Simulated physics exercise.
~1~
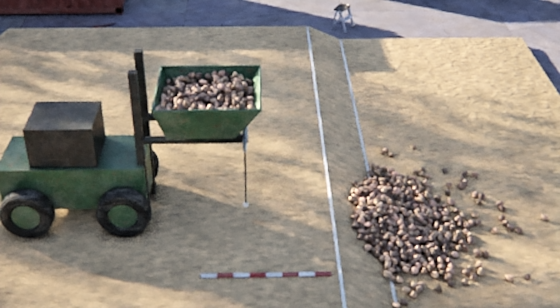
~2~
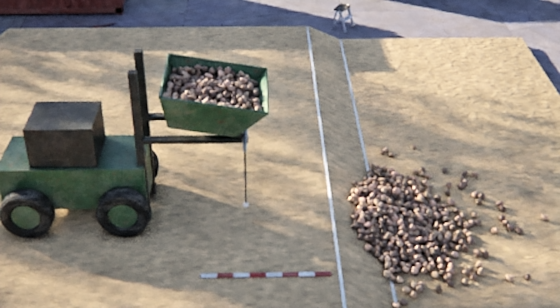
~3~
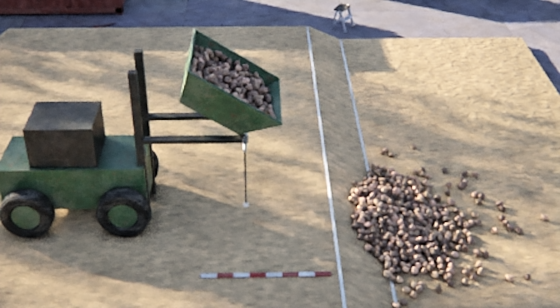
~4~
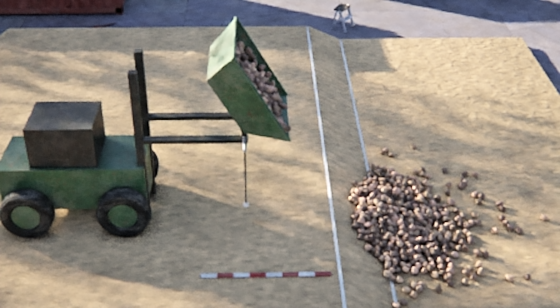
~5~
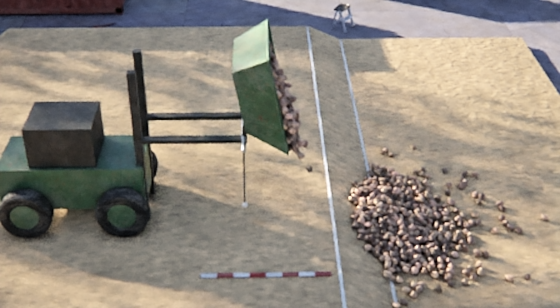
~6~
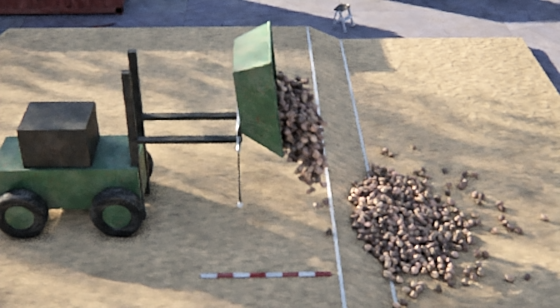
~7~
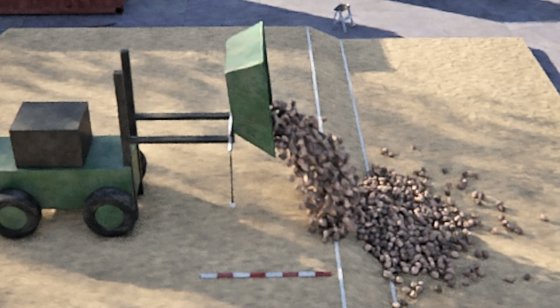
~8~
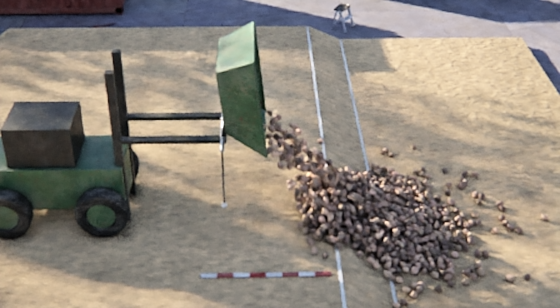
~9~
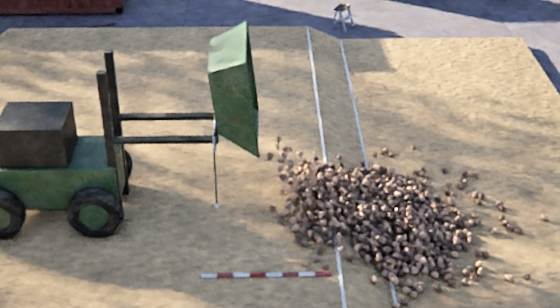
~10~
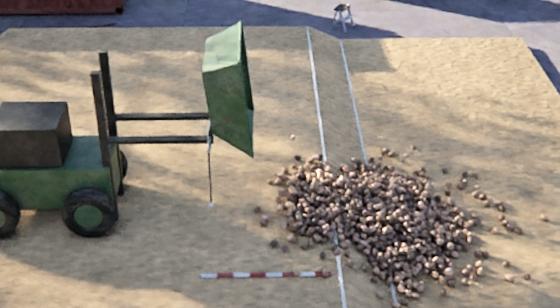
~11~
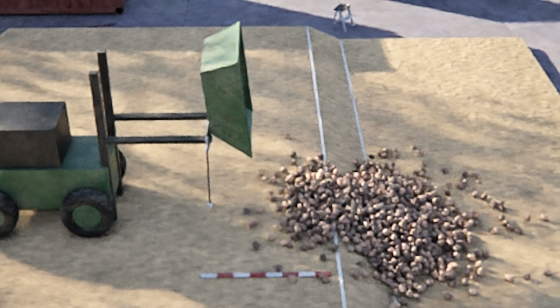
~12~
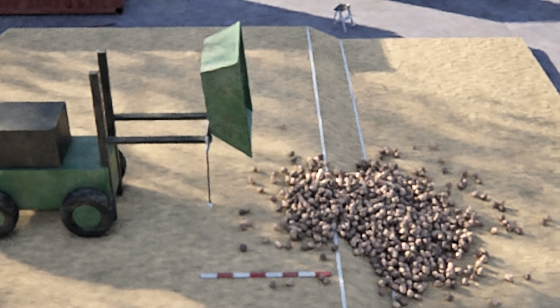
The video shows a green forklift tipping a raised skip of brown stones to the right, then backing left as they pour beside an earlier heap, spreading across the white lines and merging into one wide pile, while the emptied skip stays steeply tilted and the machine stops.
